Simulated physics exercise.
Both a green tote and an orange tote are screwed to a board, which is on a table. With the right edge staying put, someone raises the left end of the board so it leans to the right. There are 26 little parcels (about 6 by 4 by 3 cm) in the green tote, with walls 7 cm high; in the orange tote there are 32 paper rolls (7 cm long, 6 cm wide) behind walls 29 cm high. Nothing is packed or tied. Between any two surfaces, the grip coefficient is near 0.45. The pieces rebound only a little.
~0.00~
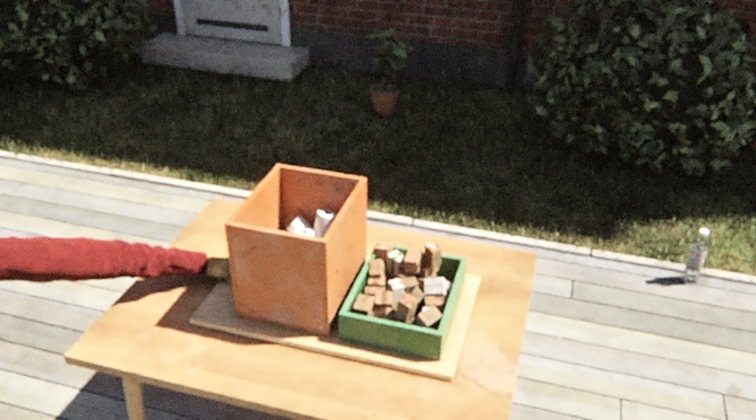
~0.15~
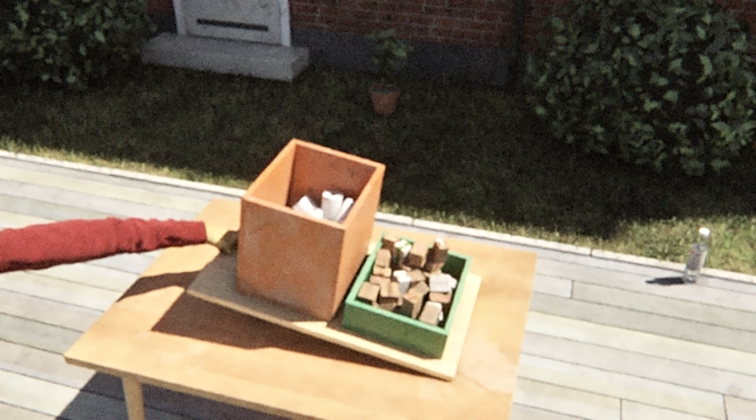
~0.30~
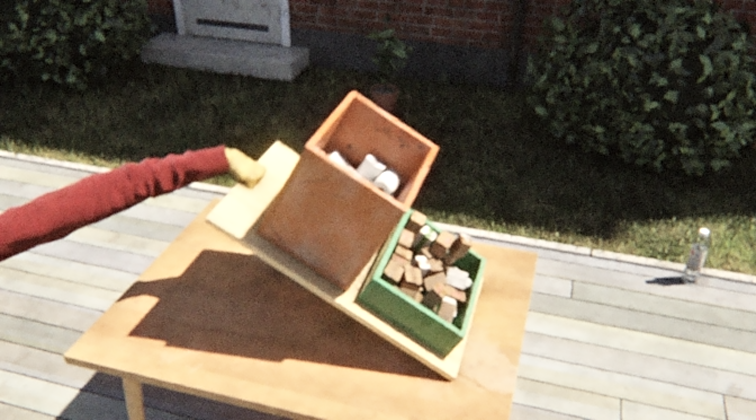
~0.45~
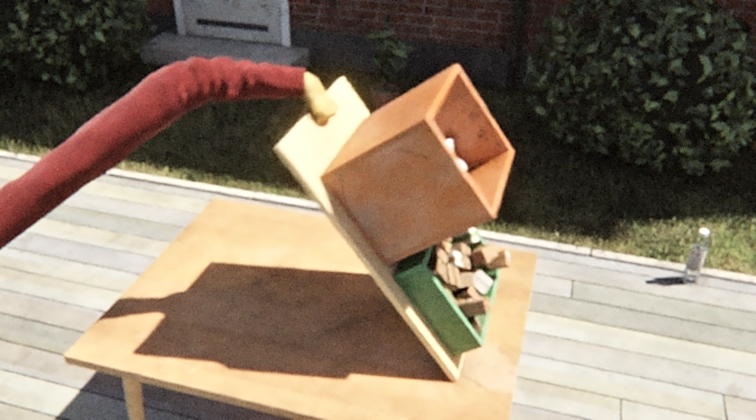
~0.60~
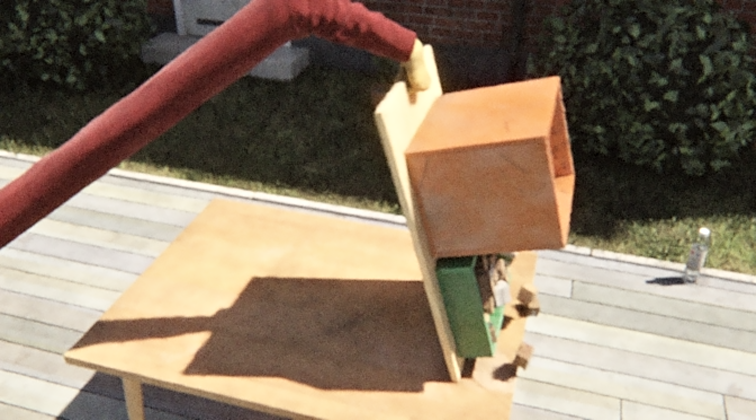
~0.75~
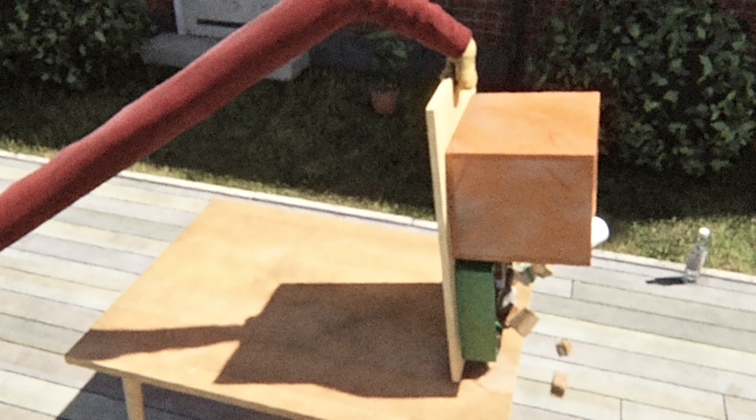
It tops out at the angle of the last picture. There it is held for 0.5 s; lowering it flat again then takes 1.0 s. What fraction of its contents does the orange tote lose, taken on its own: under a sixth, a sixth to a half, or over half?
Losses: One in six to half.
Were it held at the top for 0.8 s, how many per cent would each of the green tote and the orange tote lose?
Green tote 30%, orange tote 20%.
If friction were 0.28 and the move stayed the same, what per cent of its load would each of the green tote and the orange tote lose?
In that case the green tote sheds 40 per cent, while the orange tote sheds 40 per cent.
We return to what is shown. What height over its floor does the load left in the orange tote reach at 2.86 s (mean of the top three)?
I'd say near 16 cm.
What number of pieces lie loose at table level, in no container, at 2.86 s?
My count comes to close to 1.
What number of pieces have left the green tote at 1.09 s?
Green tote: Roughly 8 out by then.
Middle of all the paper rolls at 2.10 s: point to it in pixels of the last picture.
Near (333, 279).
After 1.09 s, tilt 82°; 7 of 26 out of the green tote and 6 of 32 out of the orange tote.
After 1.51 s, tilt 68°; 8 of 26 out of the green tote and 10 of 32 out of the orange tote.
After 2.10 s, tilt 5°; 8 of 26 out of the green tote and 10 of 32 out of the orange tote.
Outcome (at 2.86 s), 8 of 26 out of the green tote and 10 of 32 out of the orange tote. Asked share, 10 of 32, 31 per cent.
